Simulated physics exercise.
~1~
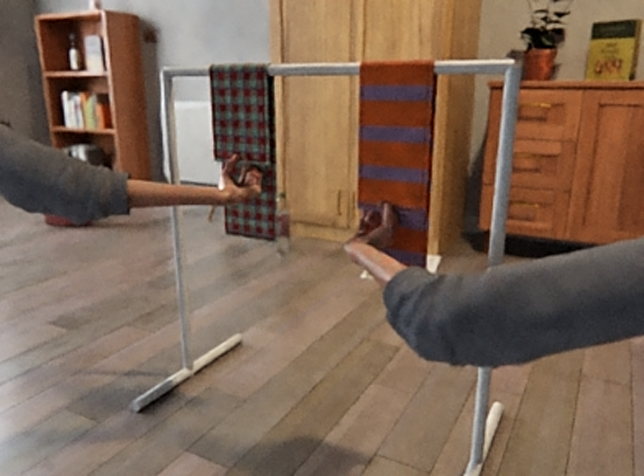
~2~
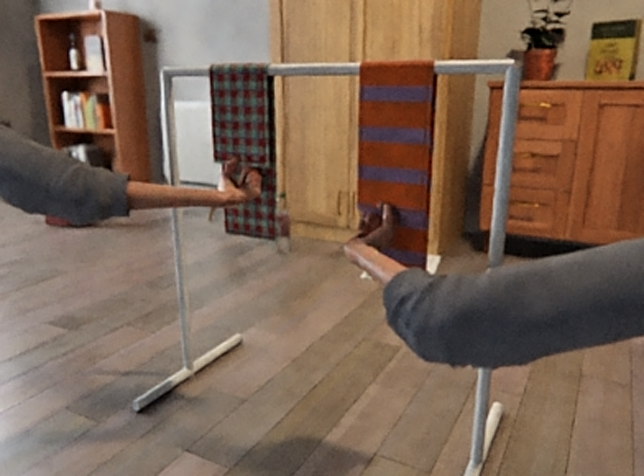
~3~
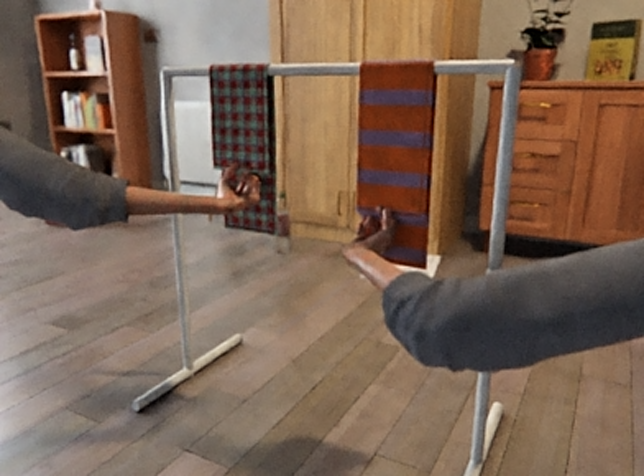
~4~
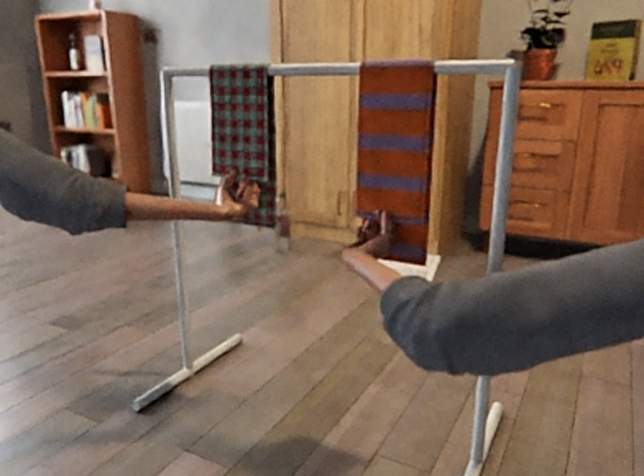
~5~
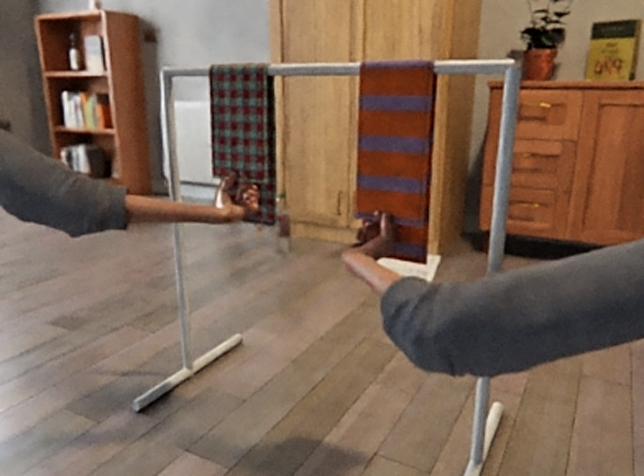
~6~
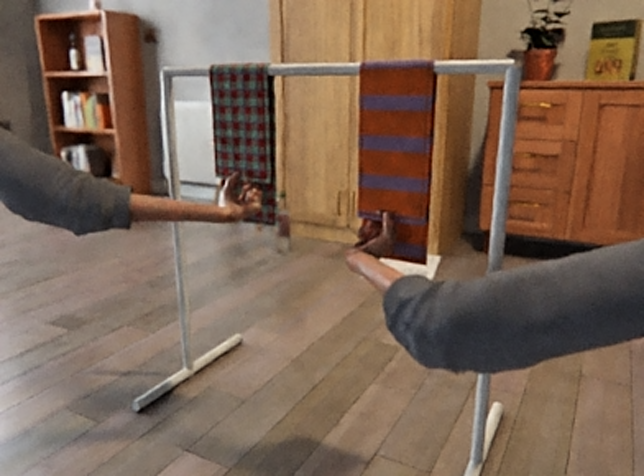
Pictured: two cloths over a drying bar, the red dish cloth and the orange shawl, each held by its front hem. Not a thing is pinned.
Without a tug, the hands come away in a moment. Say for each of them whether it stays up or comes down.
At the end, red dish cloth: Stays; orange shawl: Stays.
Then, 0.68 s past the final frame, dish cloth unmoved; shawl unmoved.
When it is over, dish cloth unmoved; shawl unmoved. The red dish cloth stays on and the orange shawl hangs there.
